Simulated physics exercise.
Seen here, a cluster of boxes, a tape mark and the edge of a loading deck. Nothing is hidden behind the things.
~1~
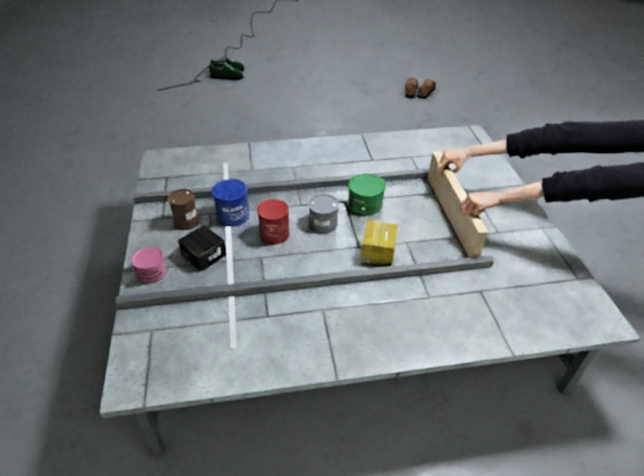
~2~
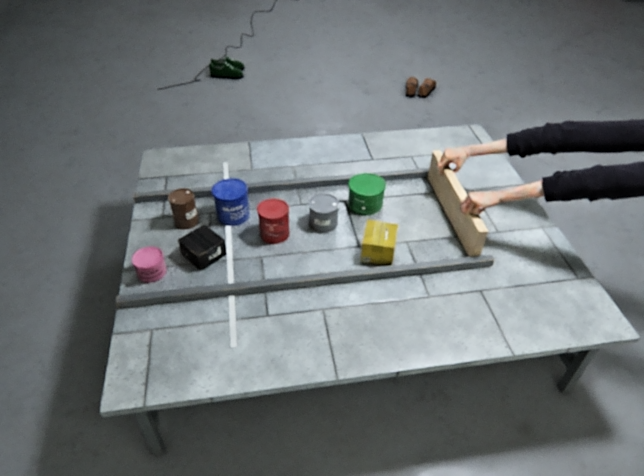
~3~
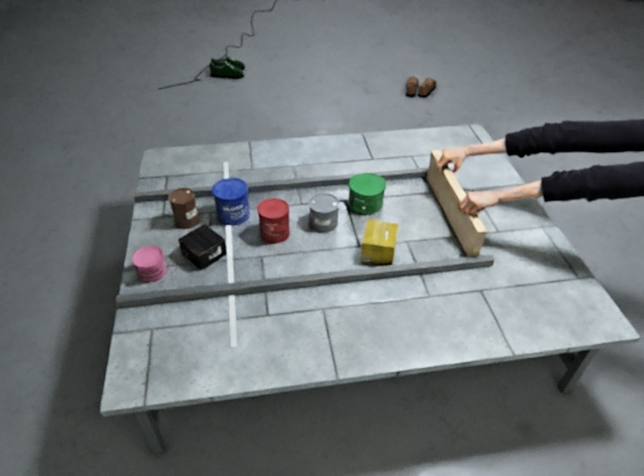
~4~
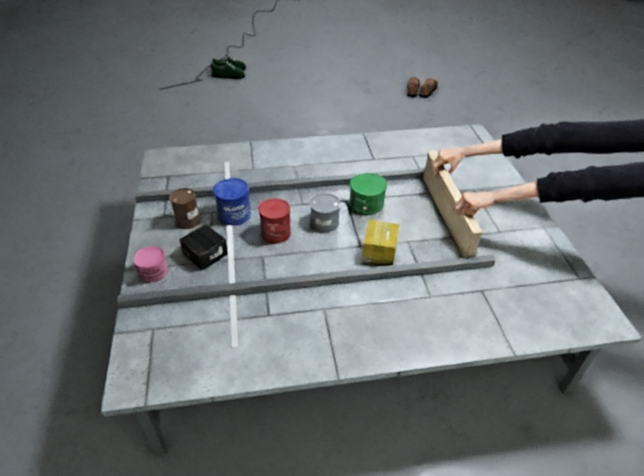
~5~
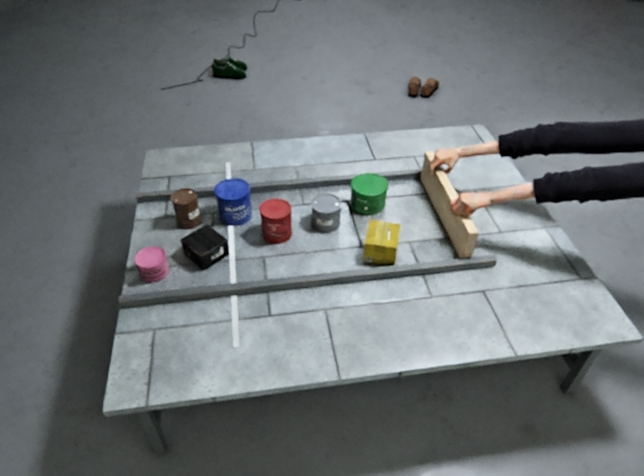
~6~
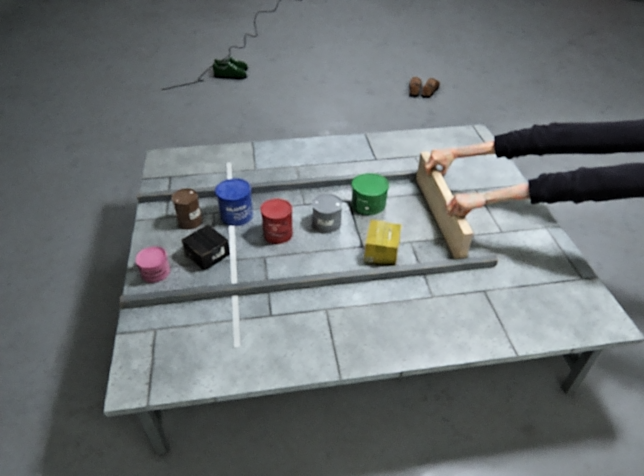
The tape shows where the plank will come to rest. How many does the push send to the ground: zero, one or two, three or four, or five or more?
As it turns out, the number that fall off is zero.
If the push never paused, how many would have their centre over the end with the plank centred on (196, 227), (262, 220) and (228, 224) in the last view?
Past the end: 2, 0 and 0.
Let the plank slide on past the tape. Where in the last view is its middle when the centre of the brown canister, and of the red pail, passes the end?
Near (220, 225) and (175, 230).
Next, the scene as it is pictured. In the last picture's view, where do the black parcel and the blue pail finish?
The black parcel stops around (169, 260); the blue pail around (174, 209).
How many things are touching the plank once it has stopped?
That makes 3.
Early on, none off yet; pink pail at rest near (153, 265); brown canister at rest near (188, 209); black parcel at rest near (206, 247).
Finally, the number that fall off is zero.
